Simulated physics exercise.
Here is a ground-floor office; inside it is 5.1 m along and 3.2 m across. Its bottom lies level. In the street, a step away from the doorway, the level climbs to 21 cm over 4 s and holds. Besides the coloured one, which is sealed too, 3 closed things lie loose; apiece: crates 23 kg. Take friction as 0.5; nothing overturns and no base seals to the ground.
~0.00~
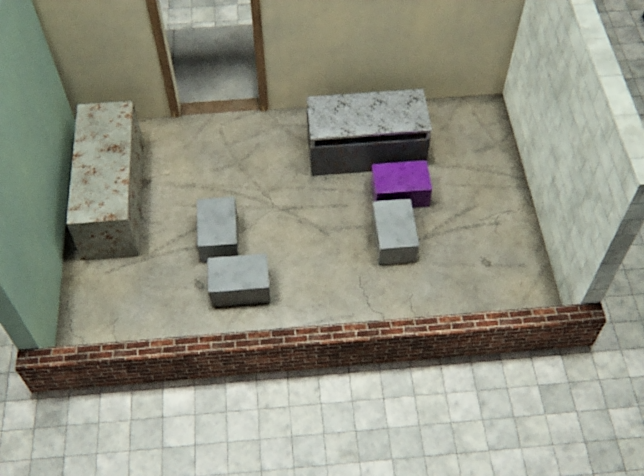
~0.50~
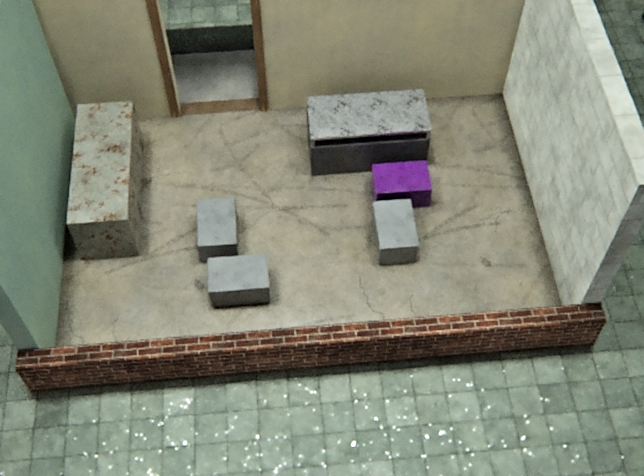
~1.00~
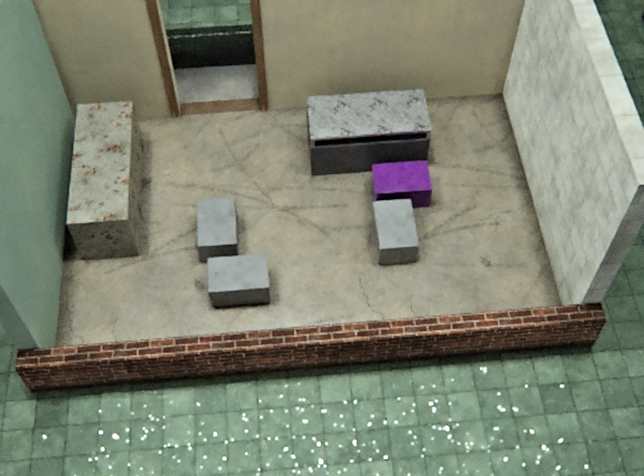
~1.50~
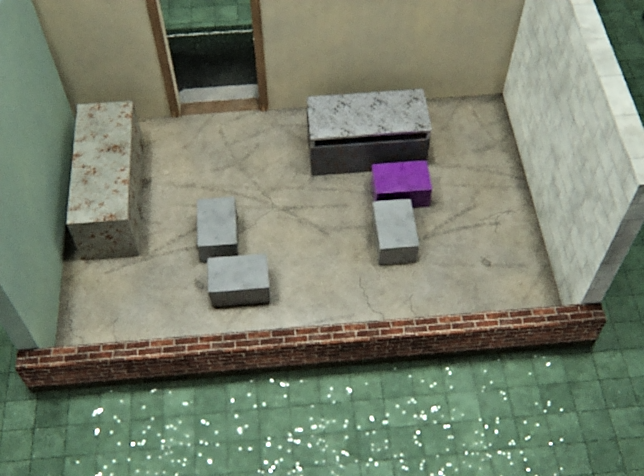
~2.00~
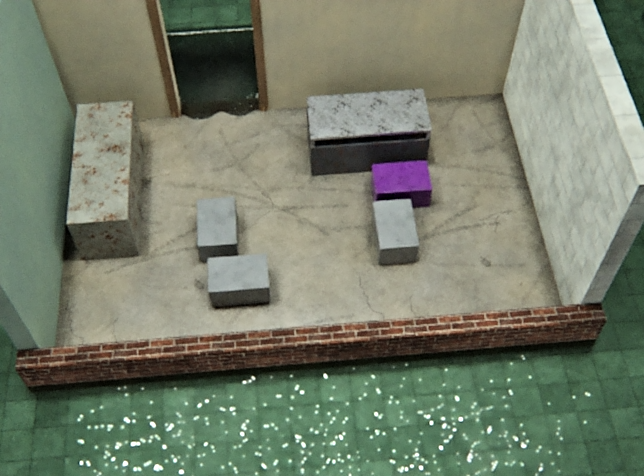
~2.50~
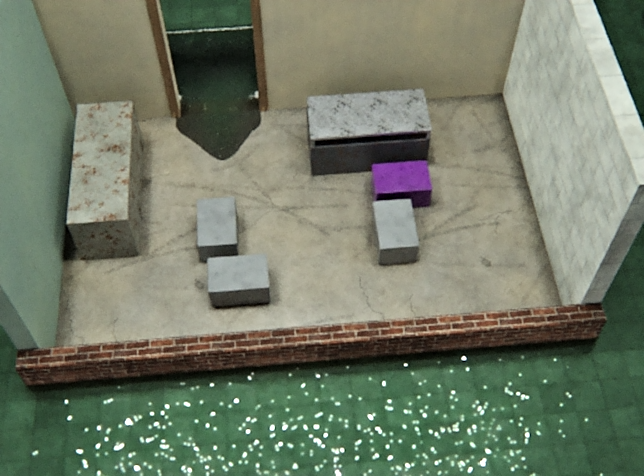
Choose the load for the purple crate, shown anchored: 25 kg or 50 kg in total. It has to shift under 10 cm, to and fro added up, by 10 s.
I expect that the lower weight is enough.
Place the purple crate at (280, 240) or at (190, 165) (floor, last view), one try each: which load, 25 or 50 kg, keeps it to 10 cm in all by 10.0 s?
In that order: It takes the larger; only the larger holds.
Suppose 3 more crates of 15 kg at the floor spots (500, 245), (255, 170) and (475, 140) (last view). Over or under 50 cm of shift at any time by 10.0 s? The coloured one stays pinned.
In that order: Short of it, more, less.
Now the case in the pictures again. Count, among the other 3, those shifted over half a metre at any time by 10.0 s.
I count 0.
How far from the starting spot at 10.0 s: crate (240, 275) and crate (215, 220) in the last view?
In that order: 10 cm, 20 cm.
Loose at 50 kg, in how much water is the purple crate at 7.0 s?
About 2 cm.
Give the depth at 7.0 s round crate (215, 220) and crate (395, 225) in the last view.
Roughly 6 and 3 cm.
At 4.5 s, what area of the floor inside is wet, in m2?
Roughly 5.5 m2.
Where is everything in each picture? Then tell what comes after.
The purple crate at (402, 177) rests on the ground; water covers 0.0 m2; 0 of 4 have shifted, in the first picture.
The purple crate at (402, 177) rests on the ground; water covers 0.0 m2; 0 of 4 have shifted, in the second picture.
The purple crate at (402, 177) rests on the ground; water covers 0.0 m2; 0 of 4 have shifted, in the third picture.
The purple crate at (402, 177), on the bottom; water covers 0.0 m2; 0 of 4 have shifted, in the fourth picture.
The purple crate at (402, 177) rests on the ground; water covers 0.0 m2; 0 of 4 have shifted, in the fifth picture.
The purple crate at (402, 177) rests on the ground; 0.4 m2 under water; 0 of 4 have shifted, in the sixth picture.
After 3.5 s the purple crate would be 0 cm from its start with 25 kg and 0 cm from its start with 50 kg; 0 cm of water round it then.
After 4.5 s the purple crate would be 0 cm from its start with 25 kg and 0 cm from its start with 50 kg; 0 cm of water round it then.
After 7.0 s the purple crate would be 0 cm from its start with 25 kg and 0 cm from its start with 50 kg; 2 cm of water round it then.
After 10.0 s the purple crate would be 0 cm from its start with 25 kg and 0 cm from its start with 50 kg; 5 cm of water round it then.
